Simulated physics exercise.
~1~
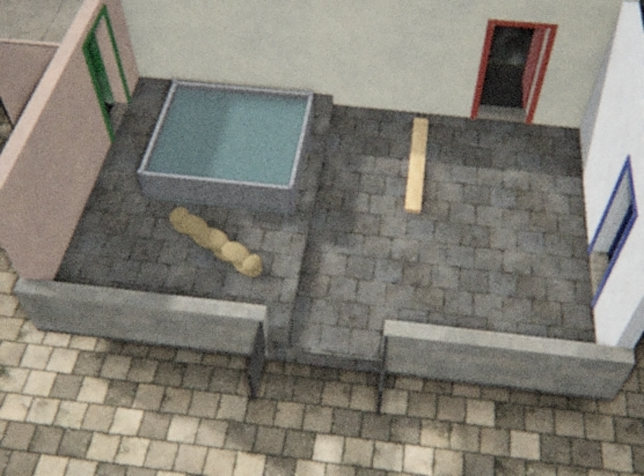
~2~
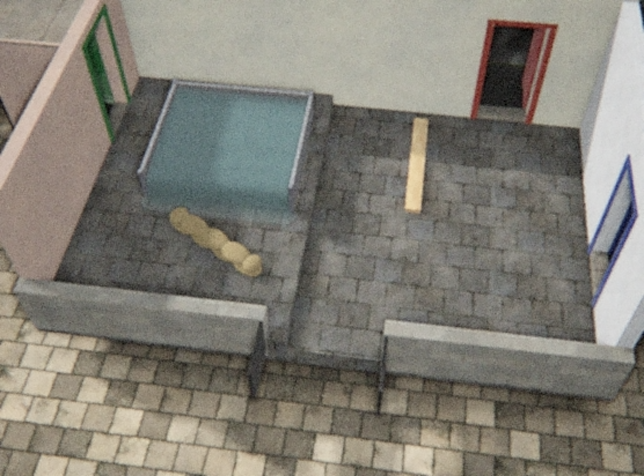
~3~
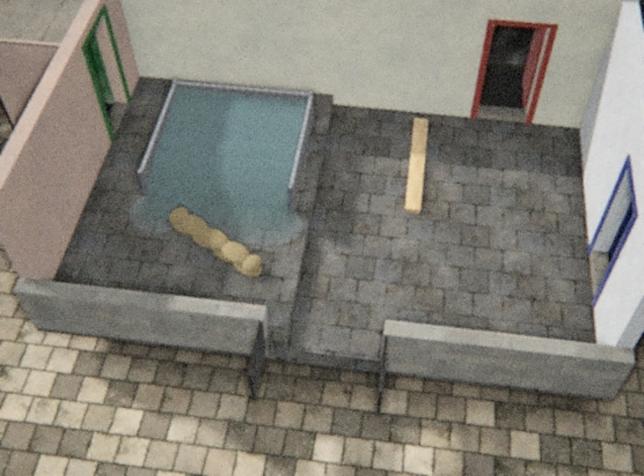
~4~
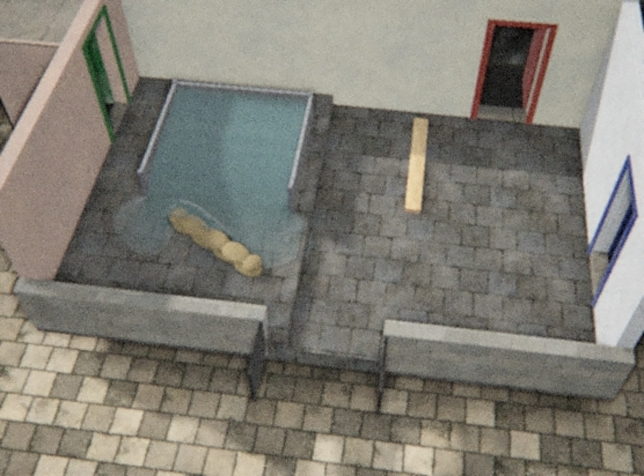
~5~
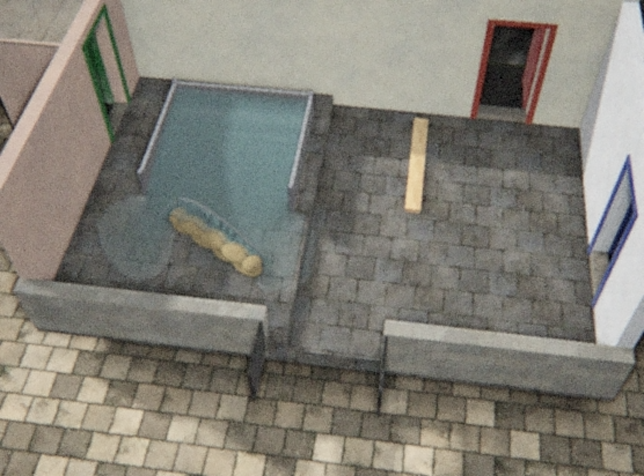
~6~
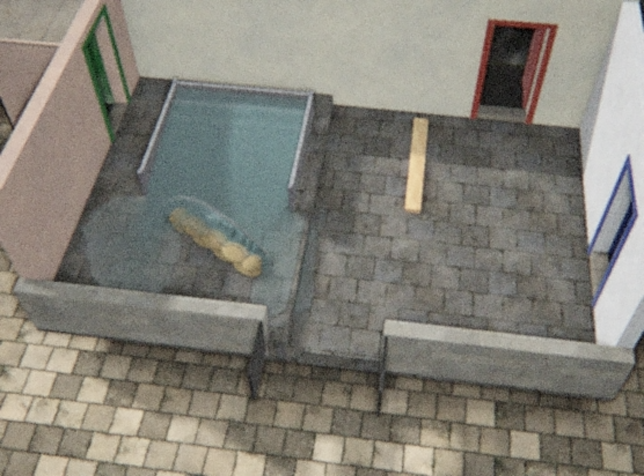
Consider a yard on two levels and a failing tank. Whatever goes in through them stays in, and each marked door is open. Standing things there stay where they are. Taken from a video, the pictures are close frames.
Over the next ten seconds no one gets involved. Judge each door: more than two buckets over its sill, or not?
The blue door will be within bounds, the red door will be within bounds, the green door will be within bounds.
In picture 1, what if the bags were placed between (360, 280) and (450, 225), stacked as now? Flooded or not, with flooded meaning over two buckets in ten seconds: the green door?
Well, the green one surpasses it.
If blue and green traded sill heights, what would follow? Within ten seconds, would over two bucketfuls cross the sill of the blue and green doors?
In that case the blue door crosses the line and the green door remains below the line.
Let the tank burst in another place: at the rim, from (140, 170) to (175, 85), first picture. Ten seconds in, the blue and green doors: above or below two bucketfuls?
As for the blue door, it sits short of it; as for the green door, it overshoots.
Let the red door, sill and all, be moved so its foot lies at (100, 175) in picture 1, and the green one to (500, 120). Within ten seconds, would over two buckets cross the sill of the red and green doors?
In that case the red door stays inside the limit and the green door exceeds the limit.
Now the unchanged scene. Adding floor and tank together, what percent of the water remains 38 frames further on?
86 % or so.
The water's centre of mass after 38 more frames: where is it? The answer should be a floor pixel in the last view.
My pick is pixel (325, 235).
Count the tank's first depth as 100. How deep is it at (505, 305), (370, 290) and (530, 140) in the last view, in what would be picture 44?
The depths come to near 12, 10 and 10 per cent respectively.
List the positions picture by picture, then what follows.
The first picture shows still water in the water tank at (230, 135).
In the second picture, water pours out at (218, 195) and has run to (291, 218).
In the third picture, water pours out at (218, 196) and has run to (295, 234).
In the fourth picture, the front is at (299, 252), out from the gap at (218, 197).
In the fifth picture, water pours out at (218, 197) and has run to (294, 277).
In the sixth picture, the front is at a hidden place, out from the gap at (218, 197).
A moment on, water covers 25 % of the floor; the blue door not reached, the red door not reached, the green door not reached.
Next, water covers 40 % of the floor; the blue door not reached, the red door not reached, the green door not reached.
Then, water covers 50 % of the floor; the blue door wet at the sill, nothing in, the red door not reached, the green door not reached.
Later, water covers 70 % of the floor; the blue door wet at the sill, nothing in, the red door wet at the sill, nothing in, the green door wet at the sill, nothing in.
In the end, water covers 85 % of the floor; the blue door wet at the sill, nothing in, the red door wet at the sill, nothing in, the green door under two buckets in.
